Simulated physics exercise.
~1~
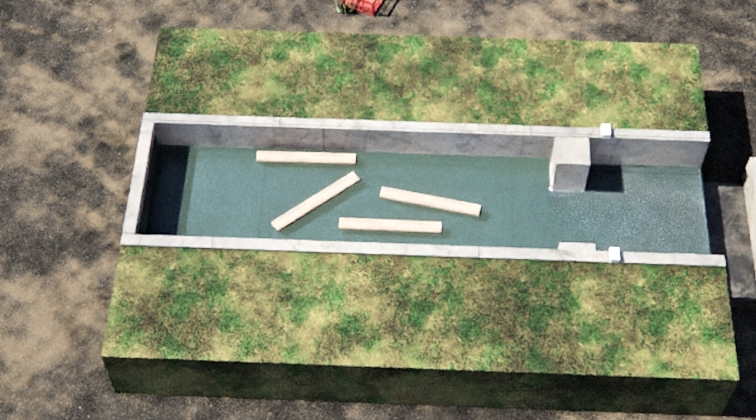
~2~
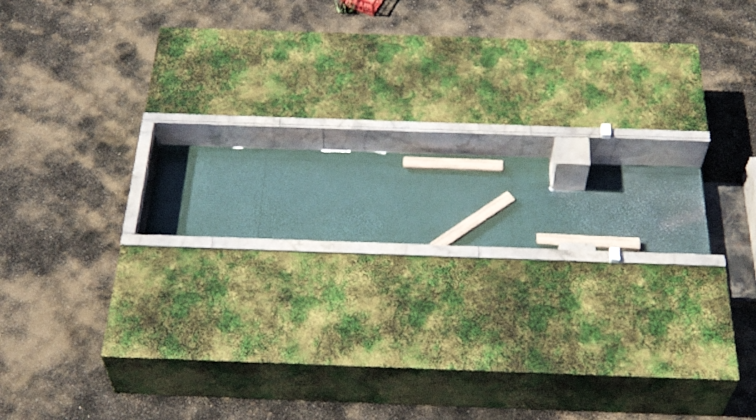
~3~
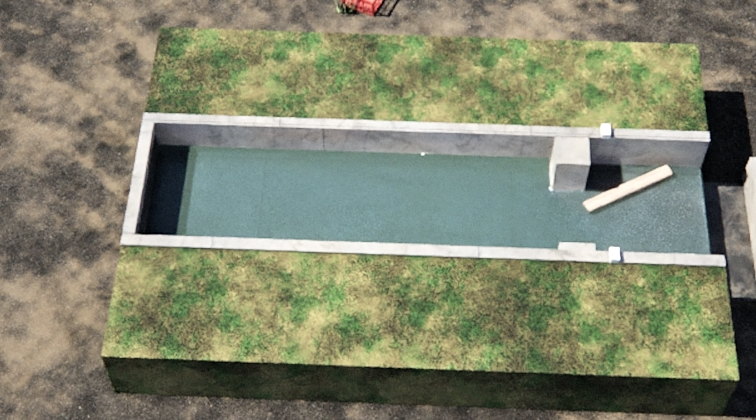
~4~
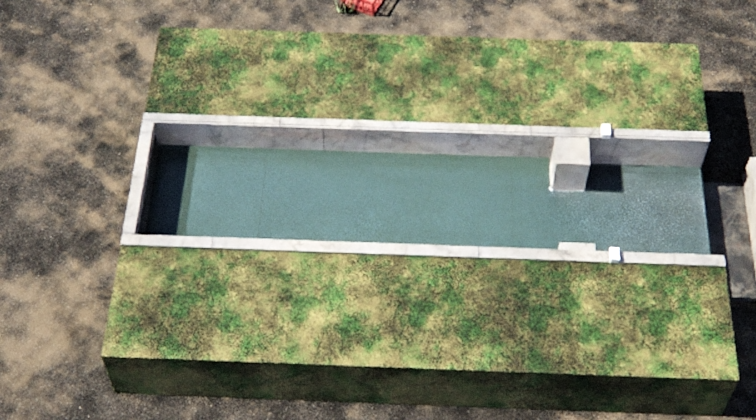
Four pale planks float rightward along a water-filled, concrete-walled channel set between grassy banks, passing a block that narrows it near the right end. They leave one after another until a single plank remains beyond the block, and finally the water is empty.
